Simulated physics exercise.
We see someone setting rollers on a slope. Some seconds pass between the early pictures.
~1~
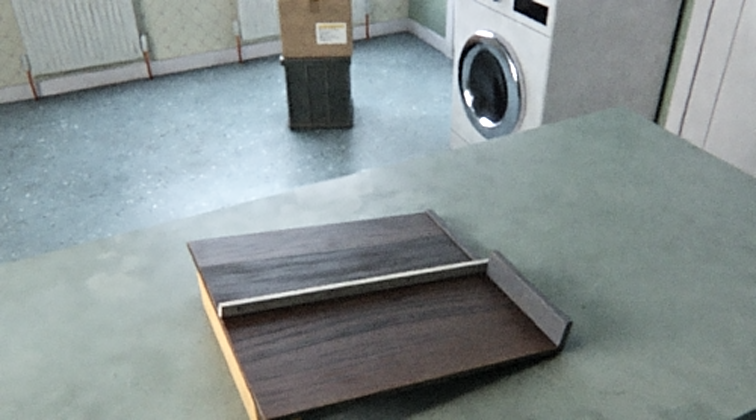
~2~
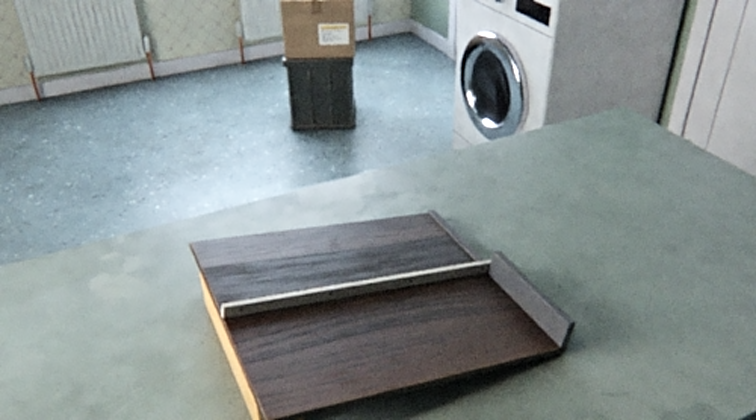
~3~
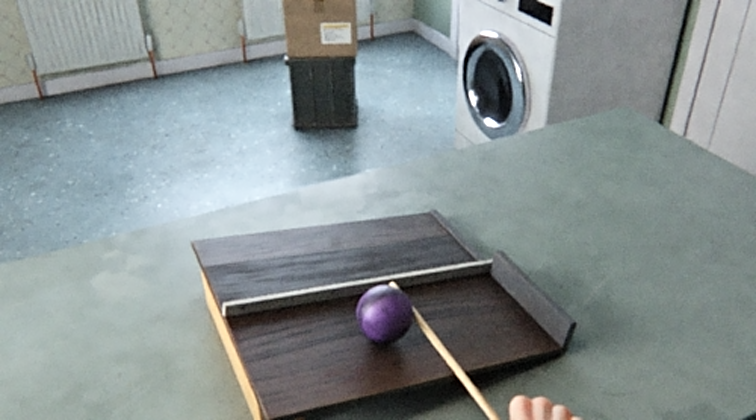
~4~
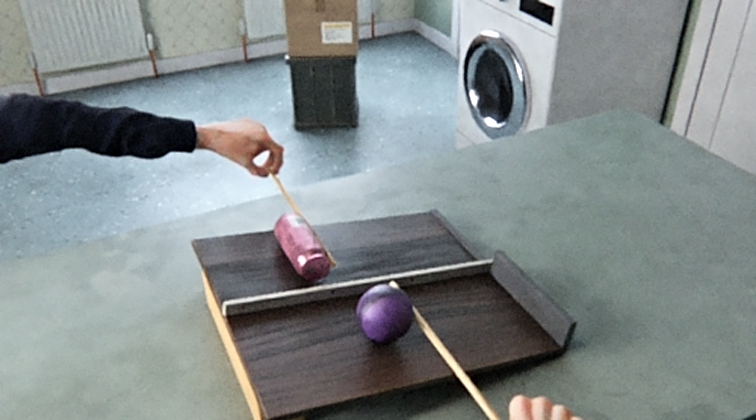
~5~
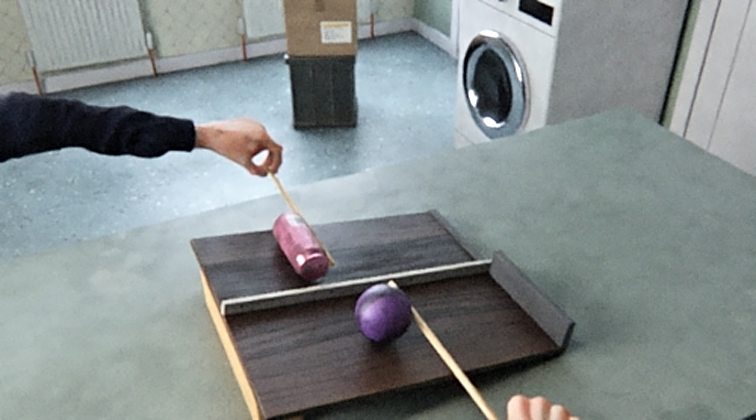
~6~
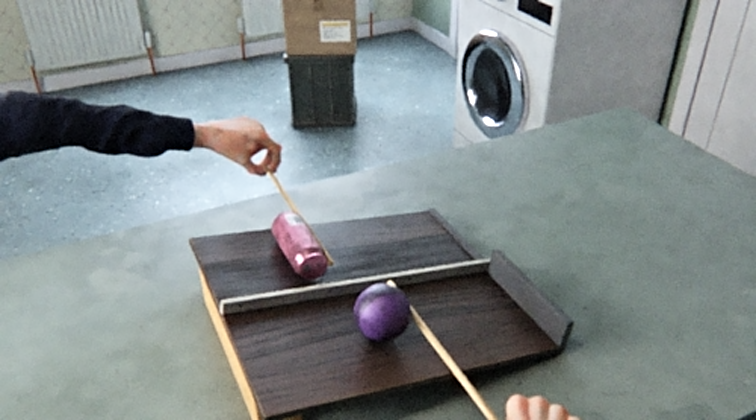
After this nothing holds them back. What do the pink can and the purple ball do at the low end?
The pink can rolls off the board; the purple ball stops on the board.
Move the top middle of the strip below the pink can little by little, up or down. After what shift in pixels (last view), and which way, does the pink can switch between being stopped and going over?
About 4 pixels up.
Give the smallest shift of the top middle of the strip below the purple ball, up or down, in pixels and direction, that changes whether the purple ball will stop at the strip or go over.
About 12 pixels down.
Then, 0.56 s past the last view, pink can rolling on the board near (380, 234); purple ball rolling on the board near (477, 296).
Then, 1.08 s past the last view, pink can off the board near (541, 207); purple ball resting against the strip near (506, 291).
Finally, the pink can runs past the strip; the purple ball gets caught, near (506, 291).
